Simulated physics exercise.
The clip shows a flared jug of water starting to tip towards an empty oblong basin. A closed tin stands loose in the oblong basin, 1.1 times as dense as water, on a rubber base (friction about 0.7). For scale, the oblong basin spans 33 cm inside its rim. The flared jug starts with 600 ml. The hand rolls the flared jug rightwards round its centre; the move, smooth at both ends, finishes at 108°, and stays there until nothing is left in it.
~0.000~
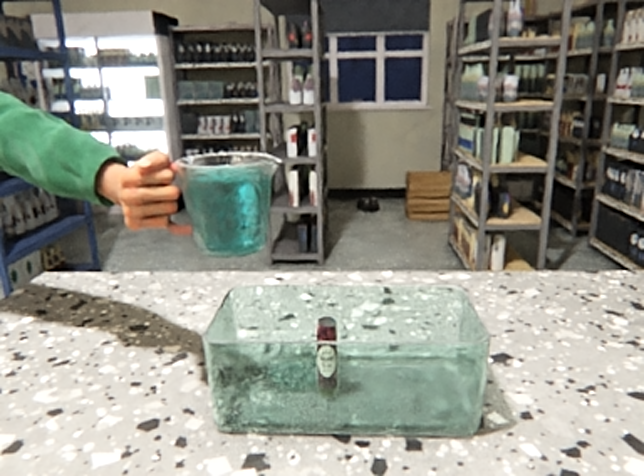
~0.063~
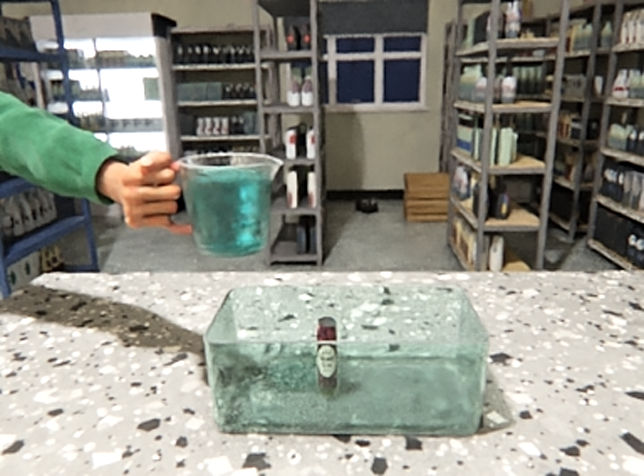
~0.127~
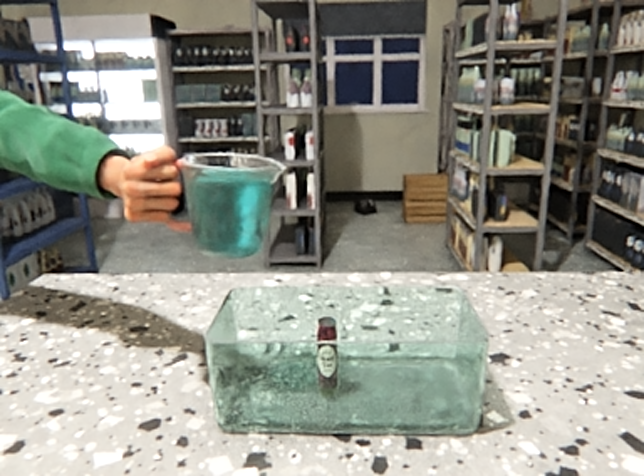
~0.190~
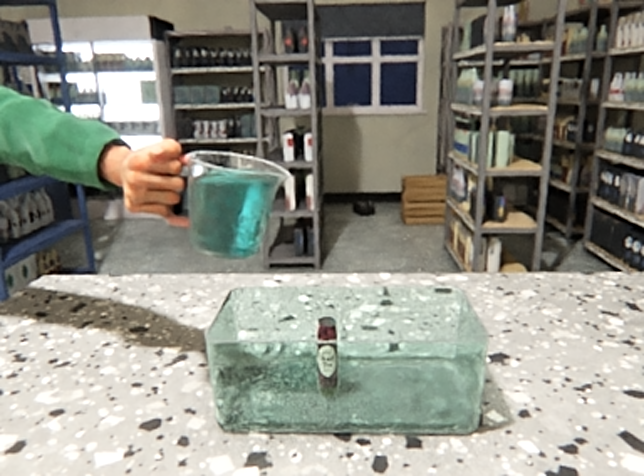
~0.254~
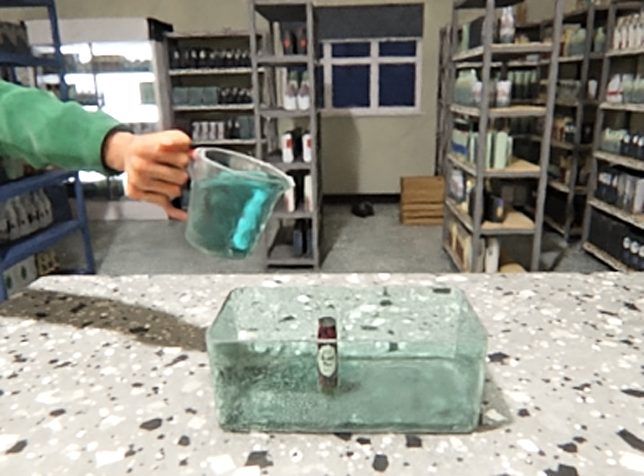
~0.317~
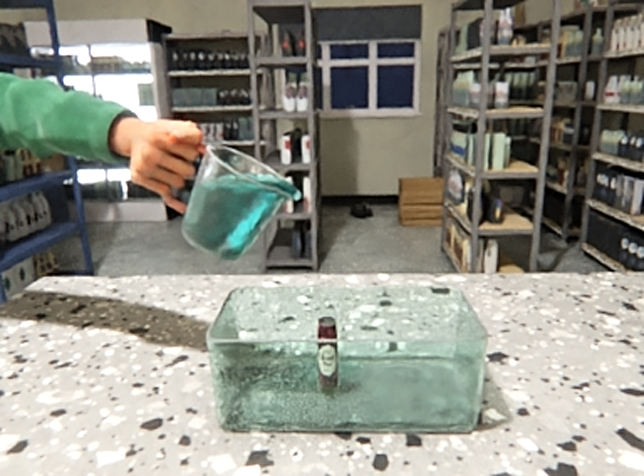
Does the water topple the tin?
It topples.
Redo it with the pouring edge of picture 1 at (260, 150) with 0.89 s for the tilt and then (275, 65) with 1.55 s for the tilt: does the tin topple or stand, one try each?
First it falls; then it keeps standing.
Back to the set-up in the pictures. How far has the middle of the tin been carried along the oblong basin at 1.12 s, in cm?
About 5 cm.
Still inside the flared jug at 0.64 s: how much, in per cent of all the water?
Near 50 in a hundred.
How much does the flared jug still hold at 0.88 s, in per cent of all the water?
About 7 per cent.
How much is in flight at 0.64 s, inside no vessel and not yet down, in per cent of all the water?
Near 26 in a hundred.
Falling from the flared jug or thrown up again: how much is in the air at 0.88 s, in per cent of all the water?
About 10 per cent.
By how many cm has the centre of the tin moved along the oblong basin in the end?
Some 7.0 cm.
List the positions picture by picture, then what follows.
In the first picture, it leans 0°; its right rim is at (281, 161); the water meets the walls at (186, 173) and (271, 173); the oblong basin's rim runs from (218, 312) to (476, 313); the tin's top is at (327, 324).
In the second picture, it leans 1°; its right rim is at (282, 163); the water meets the walls at (187, 173) and (272, 174).
In the third picture, it leans 5°; its right rim is at (286, 167); the water meets the walls at (190, 173) and (274, 176).
In the fourth picture, it leans 12°; its right rim is at (290, 174); the water meets the walls at (194, 175) and (280, 177).
In the fifth picture, it leans 20°; its right rim is at (295, 184); the water meets the walls at (198, 179) and (289, 180).
In the sixth picture, it leans 30°; its right rim is at (298, 196); the water meets the walls at (198, 183) and (292, 189); 2 per cent is over the edge.
By 0.64 s the tilt is 88° and 50 per cent is still to pour; the tin stands where it began.
By 0.88 s the tilt is 108° and 7 per cent is still to pour; the tin stands where it began.
By 1.12 s the tilt is 108° and 0 per cent is still to pour; the tin leans 55°.
By 1.39 s the tilt is 108° and 0 per cent is still to pour; the tin lies on its side.
At rest the tin lies on its side.
